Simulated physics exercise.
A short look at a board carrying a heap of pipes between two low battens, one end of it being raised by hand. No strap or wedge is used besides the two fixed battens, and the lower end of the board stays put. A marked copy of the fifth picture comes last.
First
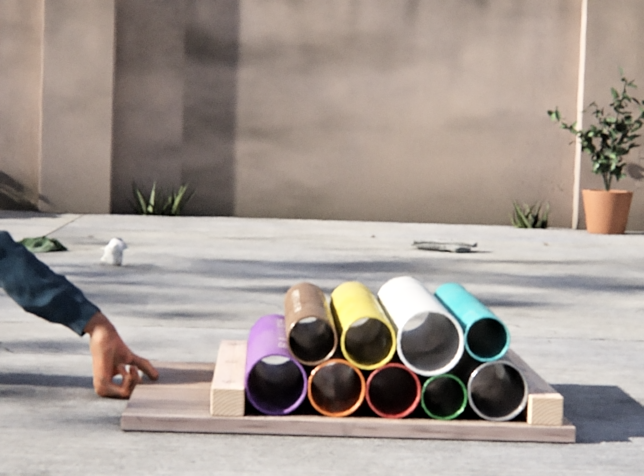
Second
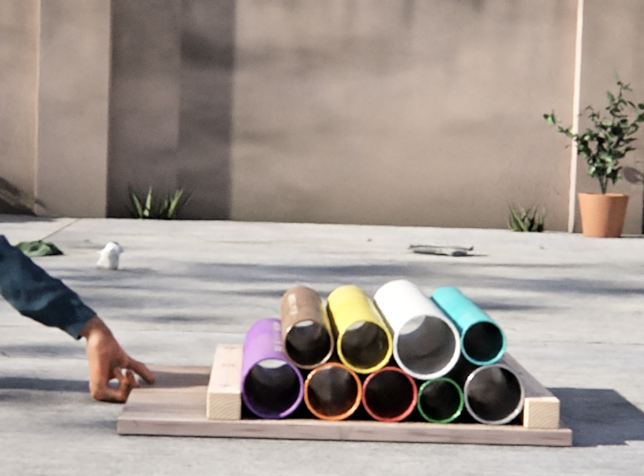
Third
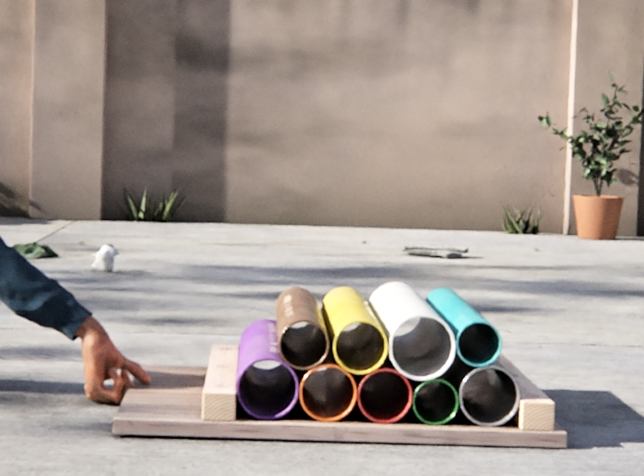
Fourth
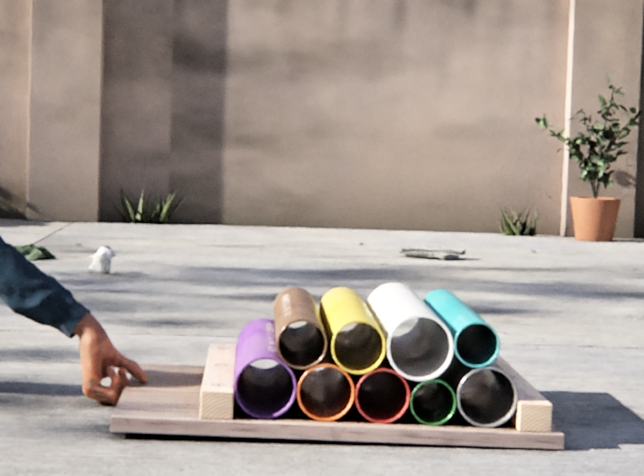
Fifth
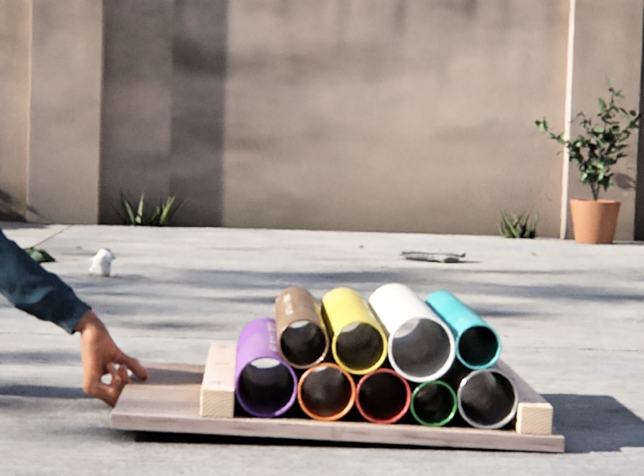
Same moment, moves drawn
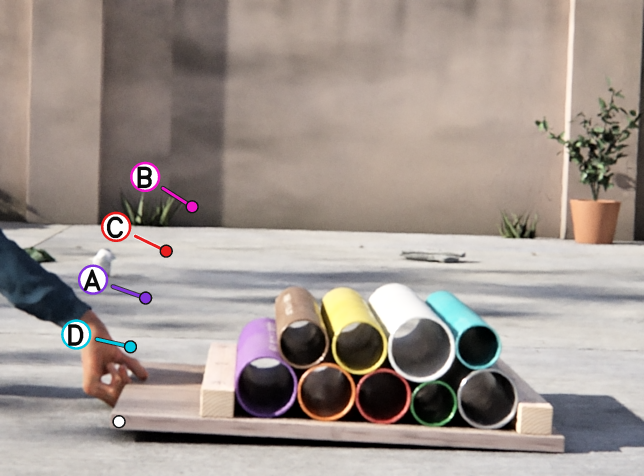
A hand at the left gripped the end of a wooden board and raised it very slightly, while the colourful pipes stacked between two low wooden strips stayed in their heap.
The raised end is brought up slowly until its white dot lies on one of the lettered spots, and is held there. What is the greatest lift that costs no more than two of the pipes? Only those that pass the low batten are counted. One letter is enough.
The highest mark that will do is C.
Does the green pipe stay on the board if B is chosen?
Yes, with B.
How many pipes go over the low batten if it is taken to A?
With A, one.
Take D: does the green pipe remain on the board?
The green pipe: Yes.
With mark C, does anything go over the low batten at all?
Yes, at C.
On the marked copy, A at (145, 298); B at (192, 207); C at (166, 251); D at (130, 347); the white dot at (119, 421).
With C. Early on, board at 15°.
Further on, board at 24°.
At the end, board at 24°, two over the low batten (white, turquoise).
As for the rest, A one over the low batten (turquoise); B four over the low batten (white, yellow, brown, turquoise); D none over the low batten.
